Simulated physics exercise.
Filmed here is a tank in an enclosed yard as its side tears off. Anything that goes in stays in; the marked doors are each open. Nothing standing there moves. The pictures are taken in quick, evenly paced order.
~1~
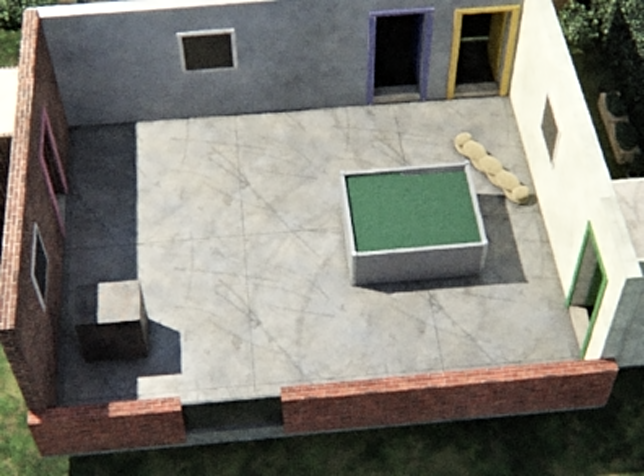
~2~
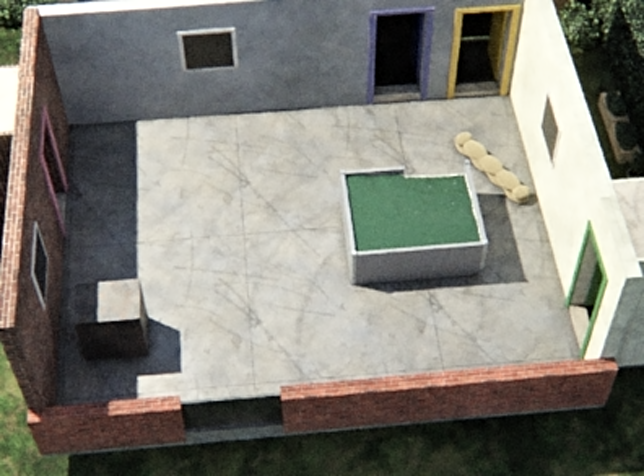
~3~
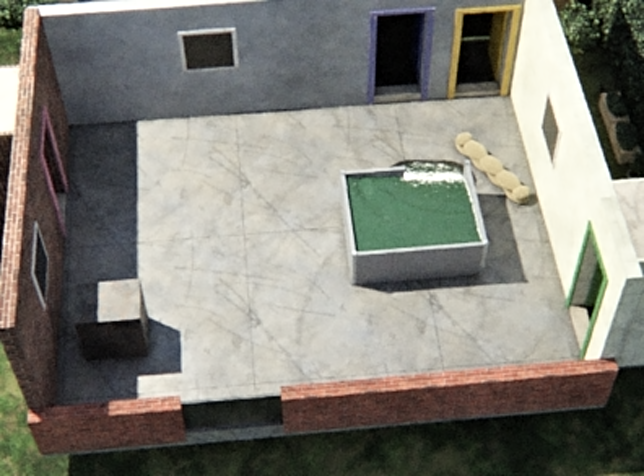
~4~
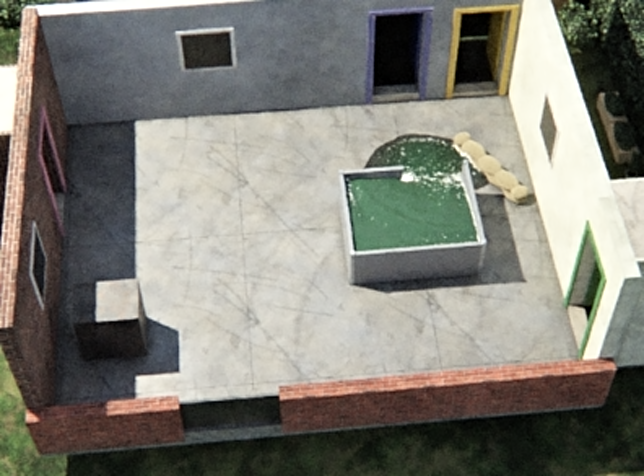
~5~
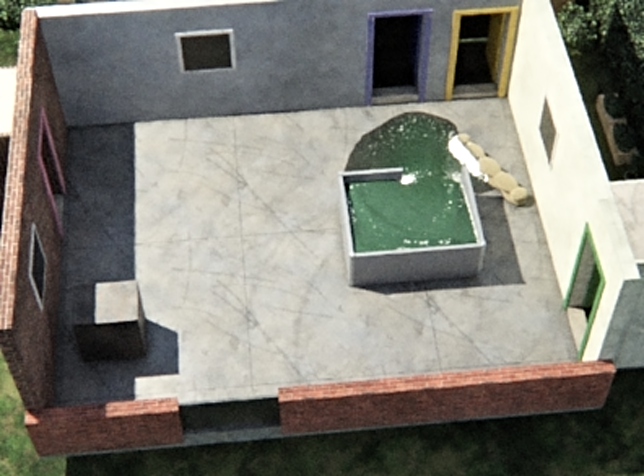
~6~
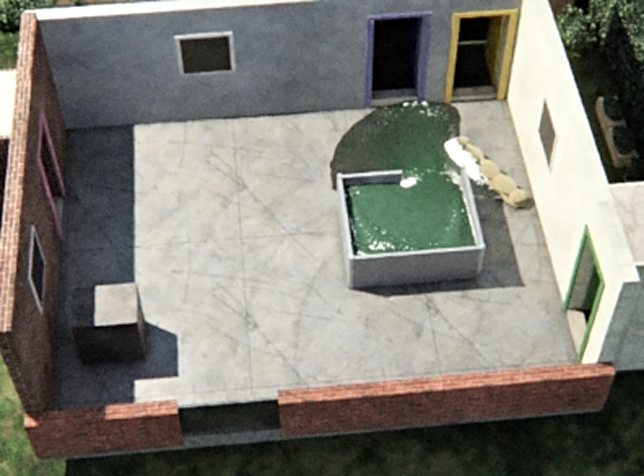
Green water sits level in a pale rectangular tank in a walled yard until a gap opens in the tank's far side. The water pours out through it, foaming white, and spreads in a widening dark fan across the concrete, reaching the row of tan sandbags and the foot of the back wall near the purple-framed doorway.
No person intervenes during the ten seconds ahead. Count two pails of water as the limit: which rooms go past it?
In order: The blue door exceeds the allowance there; the green door keeps inside the allowance there; the yellow door exceeds the allowance there; the pink door exceeds the allowance there.
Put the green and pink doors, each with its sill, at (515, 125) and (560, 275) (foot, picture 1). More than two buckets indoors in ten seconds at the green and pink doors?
My reading: The green door exceeds the limit, the pink door stays within the limit.
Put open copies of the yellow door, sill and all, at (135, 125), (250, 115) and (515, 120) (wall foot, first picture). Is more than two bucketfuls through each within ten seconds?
First stays short of it, second stays short of it, third crosses the line.
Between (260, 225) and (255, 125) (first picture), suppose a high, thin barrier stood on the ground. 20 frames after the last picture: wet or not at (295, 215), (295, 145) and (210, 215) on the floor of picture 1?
Results in order: Swamped / swamped / bone-dry.
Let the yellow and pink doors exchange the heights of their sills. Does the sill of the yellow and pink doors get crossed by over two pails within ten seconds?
Result - yellow door gets too much, pink door doesn't reach it.
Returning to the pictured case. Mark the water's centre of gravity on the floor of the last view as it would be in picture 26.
Centre: Close to (399, 189).
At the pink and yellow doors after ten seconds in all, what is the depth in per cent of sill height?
190 and 90 %, in that order.
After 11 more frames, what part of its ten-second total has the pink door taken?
My figure is 0 in a hundred.
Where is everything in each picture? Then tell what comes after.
The water tank at (412, 210) is whole and still, in the first picture.
Water pours out on the water tank's far side and has run to a hidden place, in the second picture.
Water pours out on the water tank's far side and has run to (398, 167), in the third picture.
Water pours out on the water tank's far side and has run to (404, 139), in the fourth picture.
The front is at (424, 115), out from the gap on the water tank's far side, in the fifth picture.
Water pours out on the water tank's far side and has run to (439, 103), in the sixth picture.
A moment on, water covers 15 % of the floor; the blue door over two buckets in, the green door not reached, the yellow door under two buckets in, the pink door not reached.
Next, water covers 20 % of the floor; the blue door far over two buckets in, the green door not reached, the yellow door over two buckets in, the pink door not reached.
Then, water covers 40 % of the floor; the blue door far over two buckets in, the green door wet at the sill, nothing in, the yellow door over two buckets in, the pink door not reached.
Later, water covers 65 % of the floor; the blue door far over two buckets in, the green door wet at the sill, nothing in, the yellow door far over two buckets in, the pink door under two buckets in.
In the end, water covers 90 % of the floor; the blue door far over two buckets in, the green door wet at the sill, nothing in, the yellow door far over two buckets in, the pink door over two buckets in.
